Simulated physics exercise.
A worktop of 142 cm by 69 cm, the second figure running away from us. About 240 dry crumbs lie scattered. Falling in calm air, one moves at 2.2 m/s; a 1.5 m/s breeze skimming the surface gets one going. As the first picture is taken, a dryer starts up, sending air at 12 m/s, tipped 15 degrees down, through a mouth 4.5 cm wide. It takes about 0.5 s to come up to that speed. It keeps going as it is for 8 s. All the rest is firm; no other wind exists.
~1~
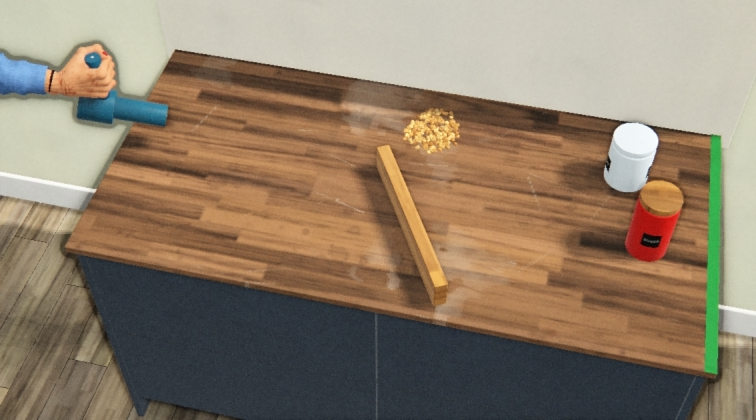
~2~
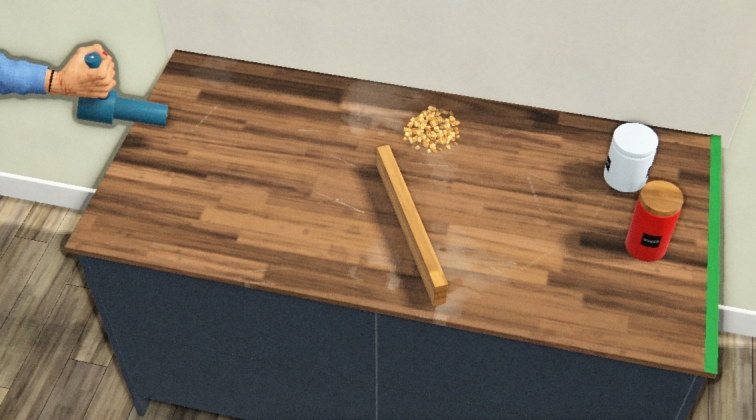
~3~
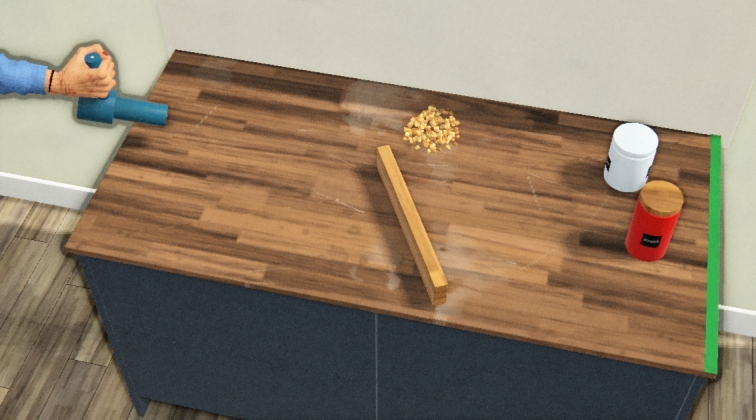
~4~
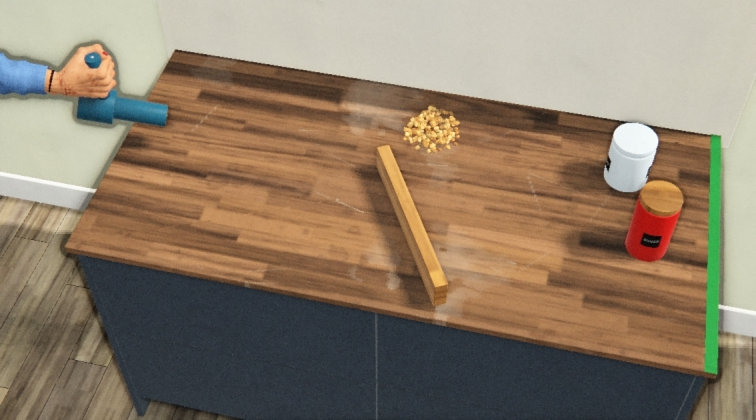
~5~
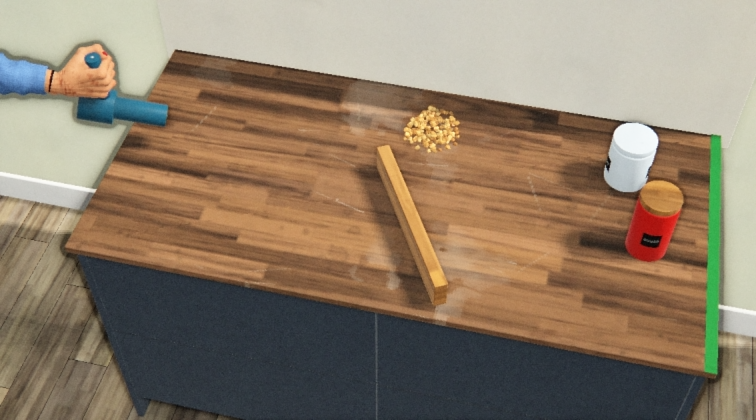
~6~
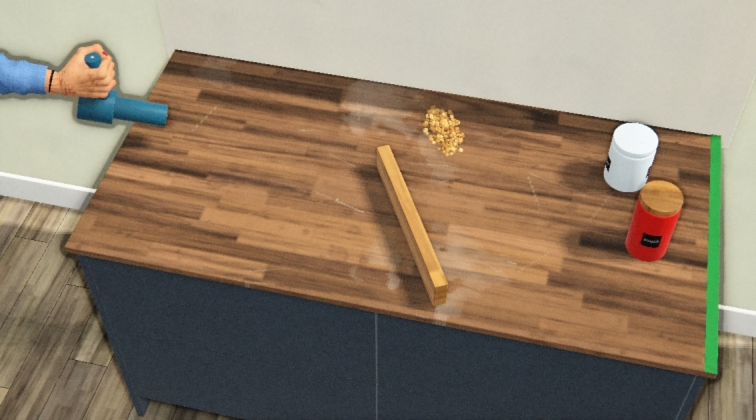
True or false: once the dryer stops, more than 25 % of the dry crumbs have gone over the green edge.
True.
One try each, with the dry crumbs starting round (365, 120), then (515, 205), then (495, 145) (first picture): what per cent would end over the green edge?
Going through the three spots in order, you'd get 100 percent, 0 percent and 80 percent.
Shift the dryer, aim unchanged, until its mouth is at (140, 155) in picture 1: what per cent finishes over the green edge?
In that case some 70 per cent.
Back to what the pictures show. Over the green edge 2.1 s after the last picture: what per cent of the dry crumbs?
90 per cent, roughly.
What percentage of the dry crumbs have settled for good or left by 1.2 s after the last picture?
It comes to some 90 per cent.
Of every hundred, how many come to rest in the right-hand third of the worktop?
I'd estimate around 5 per cent.
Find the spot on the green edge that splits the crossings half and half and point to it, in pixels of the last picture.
Midpoint of crossings, approx. (721, 153).
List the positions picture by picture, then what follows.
The middle of the dry crumbs is near (430, 131), none has stirred yet and the mouth of the dryer is at (167, 116), in the first picture.
The middle of the dry crumbs is near (428, 130), none has stirred yet and the green edge is centred on (720, 244), in the second picture.
The middle of the dry crumbs is near (428, 130), none has stirred yet, the top of a board is at (410, 212) and the top of a jar is at (636, 138), in the third picture.
The middle of the dry crumbs is near (428, 130) and none has stirred yet, in the fourth picture.
The middle of the dry crumbs is near (428, 130) and none has stirred yet, in the fifth picture.
The middle of the dry crumbs is near (444, 129), the farthest in sight from the dryer is at (462, 135) and about 60 % have left their places, in the sixth picture.
Then, 1.2 s after the last picture, 10 % are on the move or not yet settled, 91 % are over the green edge.
Then, 2.1 s after the last picture, 8 % are on the move or not yet settled, 92 % are over the green edge.
Then, 4.0 s after the last picture, 6 % are on the move or not yet settled, 93 % are over the green edge.
Then, 7.6 s after the last picture, at the end, 93 % are over the green edge.
